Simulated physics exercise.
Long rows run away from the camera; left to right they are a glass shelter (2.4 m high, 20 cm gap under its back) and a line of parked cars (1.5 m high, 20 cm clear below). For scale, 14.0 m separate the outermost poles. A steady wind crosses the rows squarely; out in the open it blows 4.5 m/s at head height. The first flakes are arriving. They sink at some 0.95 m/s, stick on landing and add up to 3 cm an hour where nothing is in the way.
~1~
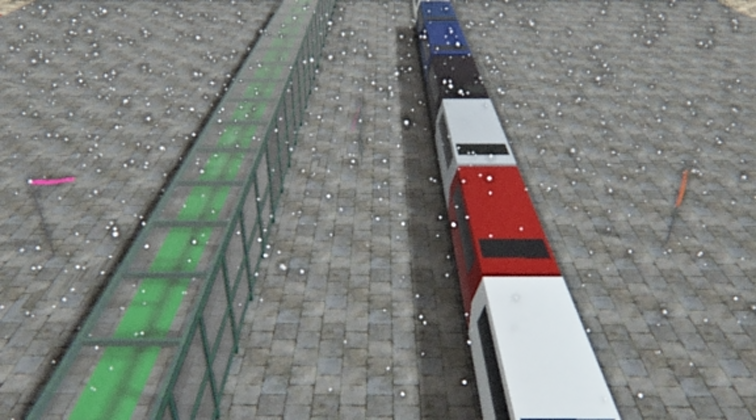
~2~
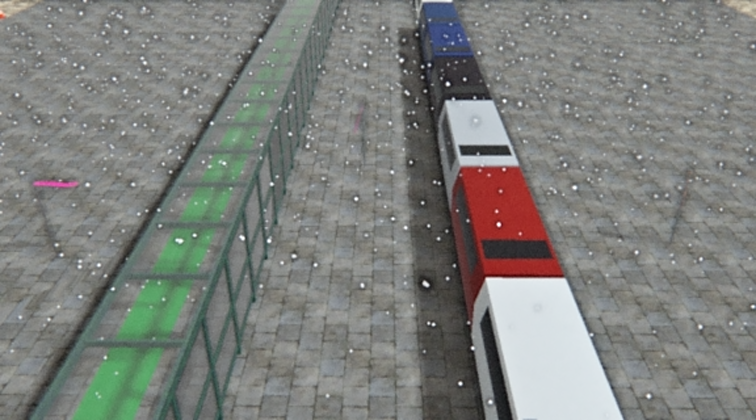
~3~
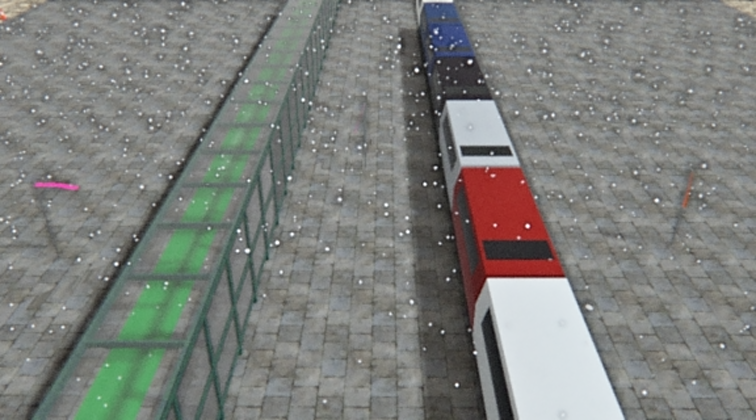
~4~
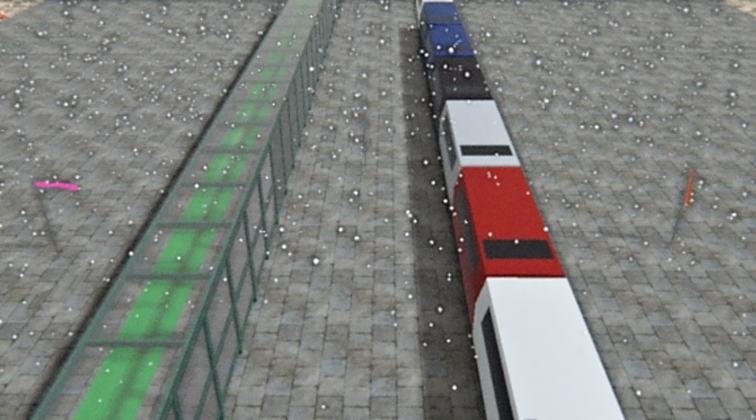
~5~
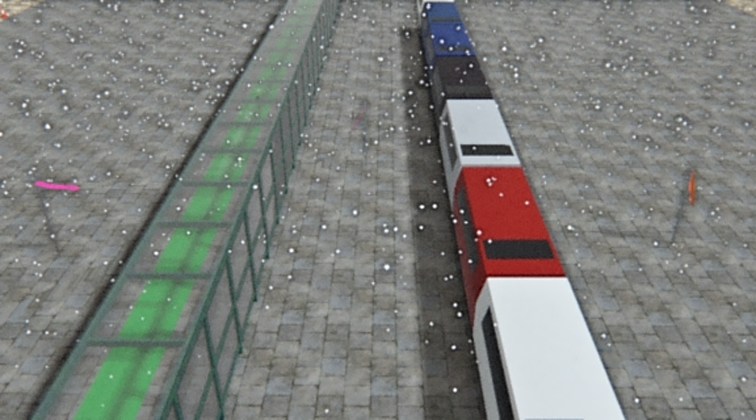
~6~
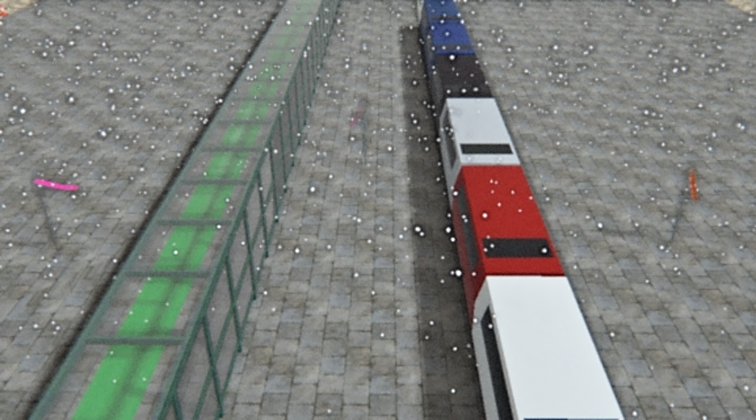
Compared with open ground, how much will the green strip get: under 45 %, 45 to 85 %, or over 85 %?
It gets over 85 % of the open amount.
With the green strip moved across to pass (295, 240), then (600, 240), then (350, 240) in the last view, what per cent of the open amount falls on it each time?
In turn about 50 %, 90 %, 60 %.
In 10 minutes the green strip collects 6 mm against 5 mm in the open.
In 30 minutes the green strip collects 18 mm against 15 mm in the open.
In 60 minutes the green strip collects 36 mm against 30 mm in the open, so the green strip has 119 % of the open amount; the left half of it has 118 %, the right half 119 %.
